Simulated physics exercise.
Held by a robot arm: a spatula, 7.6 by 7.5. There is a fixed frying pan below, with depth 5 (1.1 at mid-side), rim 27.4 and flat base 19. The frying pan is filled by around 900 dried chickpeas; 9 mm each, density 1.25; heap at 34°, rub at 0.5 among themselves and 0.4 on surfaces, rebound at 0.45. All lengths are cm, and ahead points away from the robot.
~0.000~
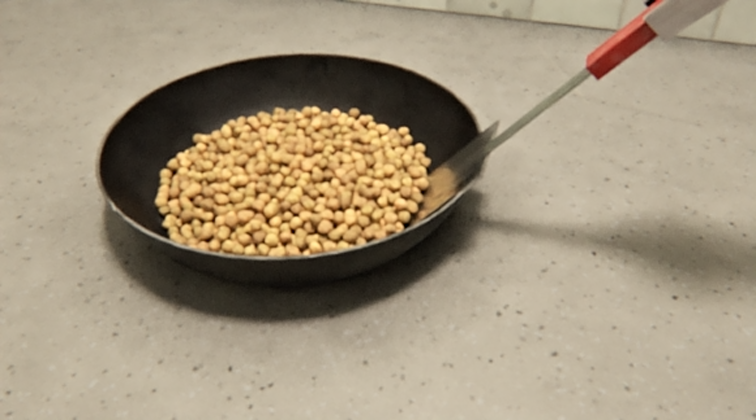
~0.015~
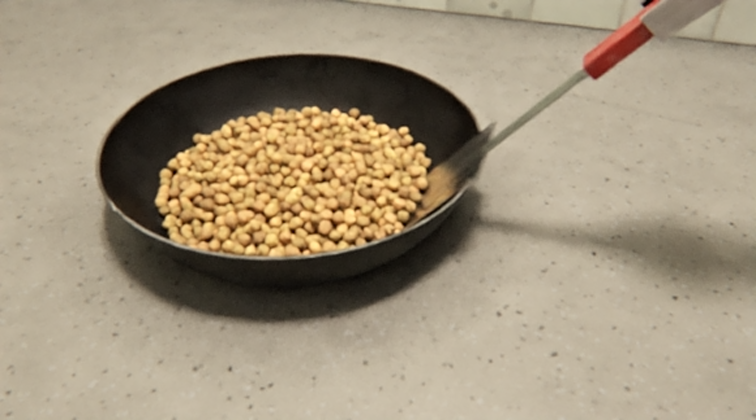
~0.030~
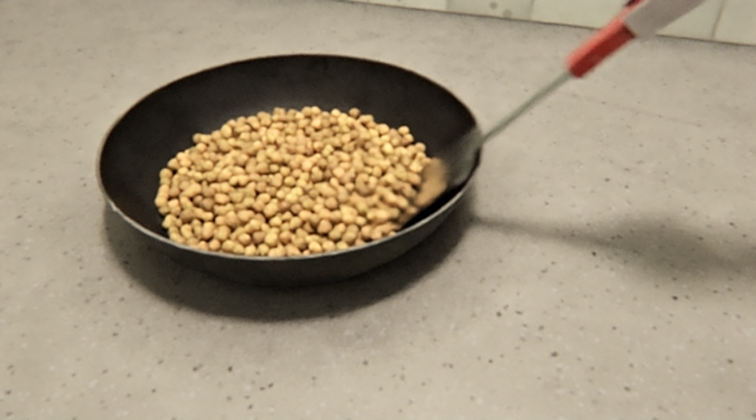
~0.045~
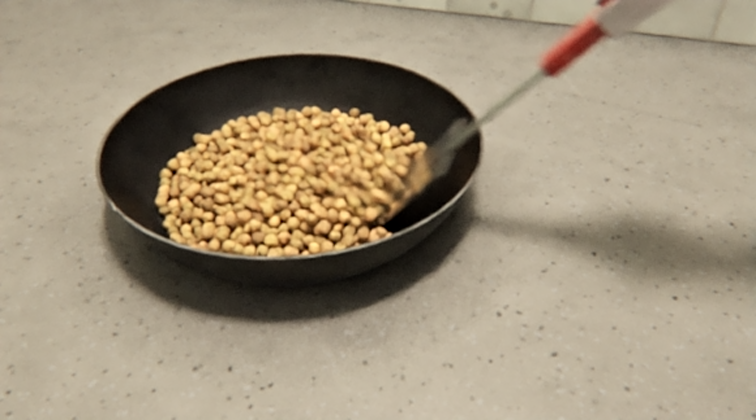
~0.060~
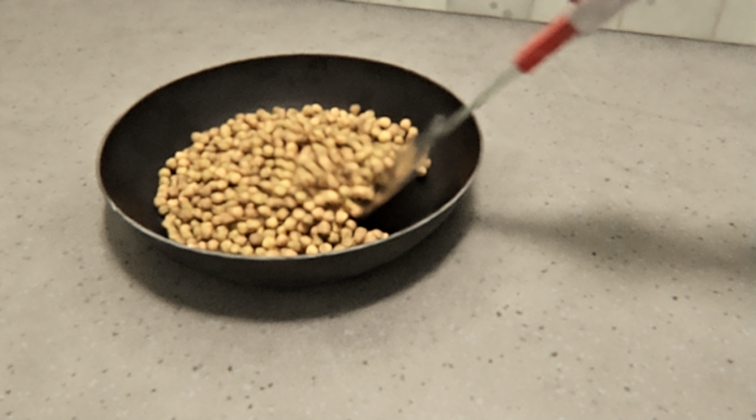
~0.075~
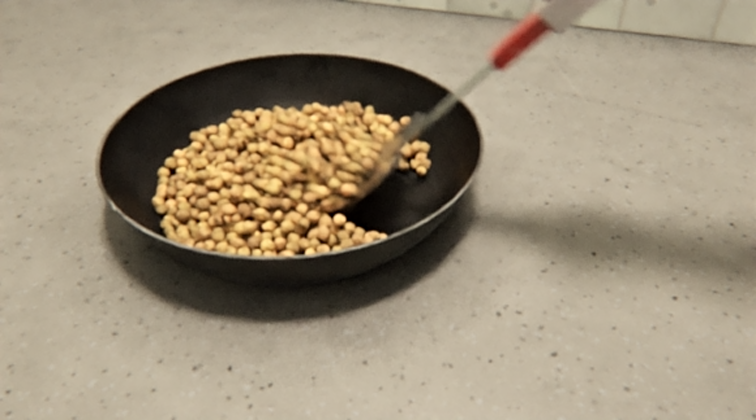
On a speckled grey countertop, a black frying pan sits full of tan dried chickpeas, with a red-and-white-handled spatula resting against its right side. The spatula then slides leftward into the chickpeas, pushing them toward the middle into a mound and baring a dark patch of pan at the right.
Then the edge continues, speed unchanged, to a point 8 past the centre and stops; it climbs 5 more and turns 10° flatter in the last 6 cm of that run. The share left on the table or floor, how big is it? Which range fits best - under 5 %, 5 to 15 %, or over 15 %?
The range that fits: 5 to 15 %.
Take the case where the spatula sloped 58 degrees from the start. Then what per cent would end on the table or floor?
Then roughly 10 percent.
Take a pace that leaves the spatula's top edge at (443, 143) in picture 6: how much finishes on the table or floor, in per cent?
Expect some 0 per cent there.
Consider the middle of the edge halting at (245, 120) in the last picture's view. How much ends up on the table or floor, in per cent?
I'd put it near 5 per cent.
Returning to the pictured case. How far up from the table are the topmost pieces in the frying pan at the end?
Close to 5.0 centimetres high.
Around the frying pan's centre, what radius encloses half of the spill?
Some 52 centimetres.
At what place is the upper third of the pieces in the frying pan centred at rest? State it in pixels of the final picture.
Roughly (196, 148).
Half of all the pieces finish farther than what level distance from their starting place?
About 3 centimetres.
After 0.11 s, sloping 50°, highest piece 7 above the table; 900 in the frying pan.
After 0.15 s, sloping 47°, highest piece 7 above the table; 900 in the frying pan.
After 0.37 s, sloping 40°, highest piece 6 above the table; 813 in the frying pan, 85 on the table or floor, 2 on the blade or in flight.
After 1.42 s, sloping 40°, highest piece 5 above the table; 813 in the frying pan, 87 on the table or floor.
At rest, 813 in the frying pan, 87 on the table or floor. That is 10 % on the table or floor.
